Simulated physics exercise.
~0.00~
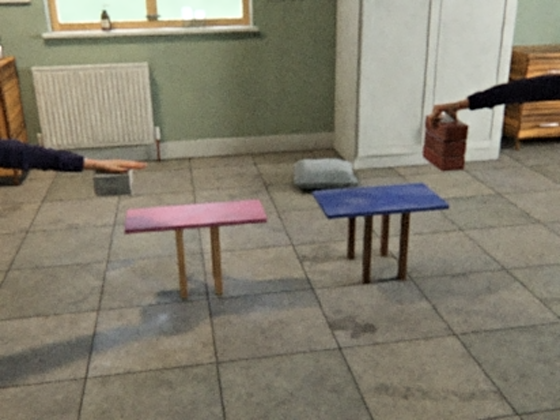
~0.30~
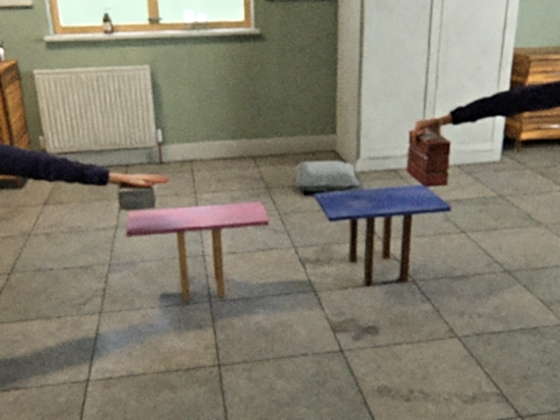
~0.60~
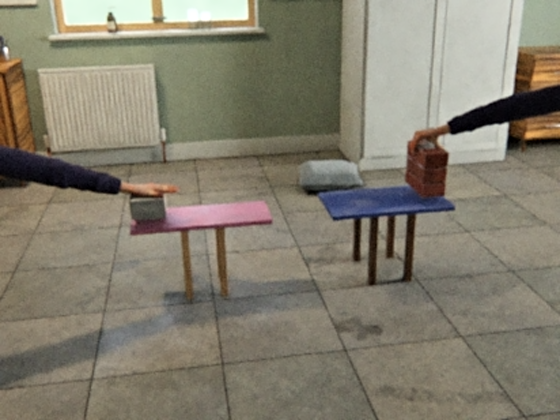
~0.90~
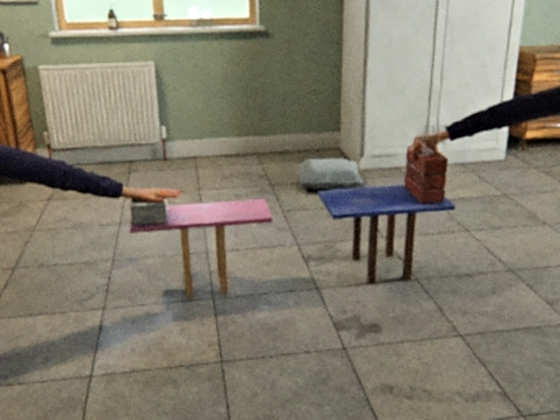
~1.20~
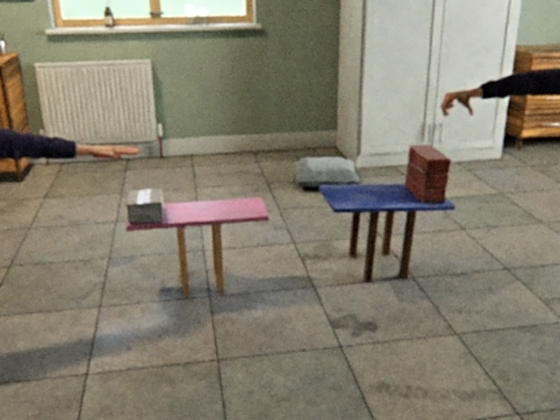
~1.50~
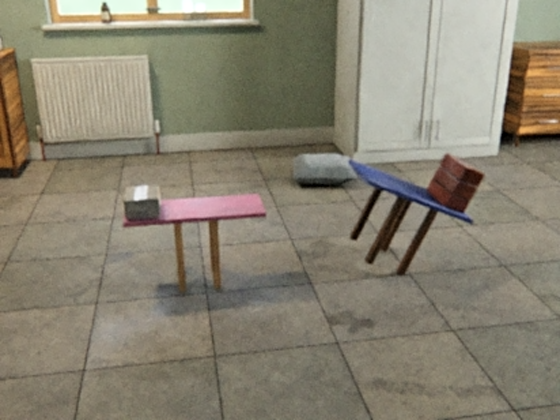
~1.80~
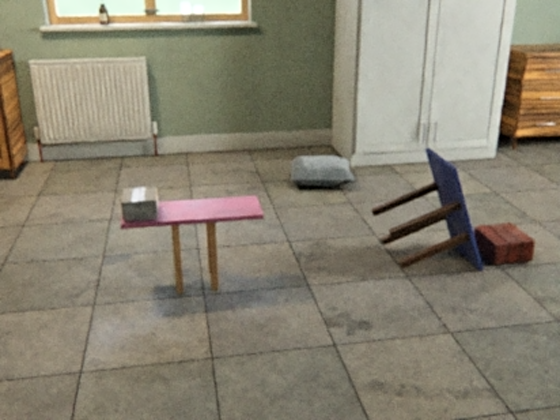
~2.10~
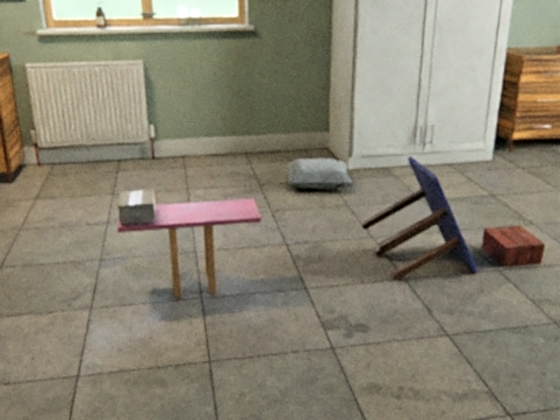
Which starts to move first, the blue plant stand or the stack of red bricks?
The stack of red bricks moves first, as a hand lowers it onto the blue plant stand. The stand only starts to move later, tipping over once the hand has let go.
A slim blue plant stand and a small pink table stand on a grey tiled floor, seen from slightly above by a gently swaying camera in a room with green walls, a radiator and a white cupboard. A hand from the right lowers a stack of red bricks onto the right end of the blue stand, while another from the left sets a grey box on the pink table's left end. Both hands let go and draw back. The blue stand tips to the right and topples, dropping the bricks on the floor. It ends tilted on its side beside them, while the pink table stays upright with its box.
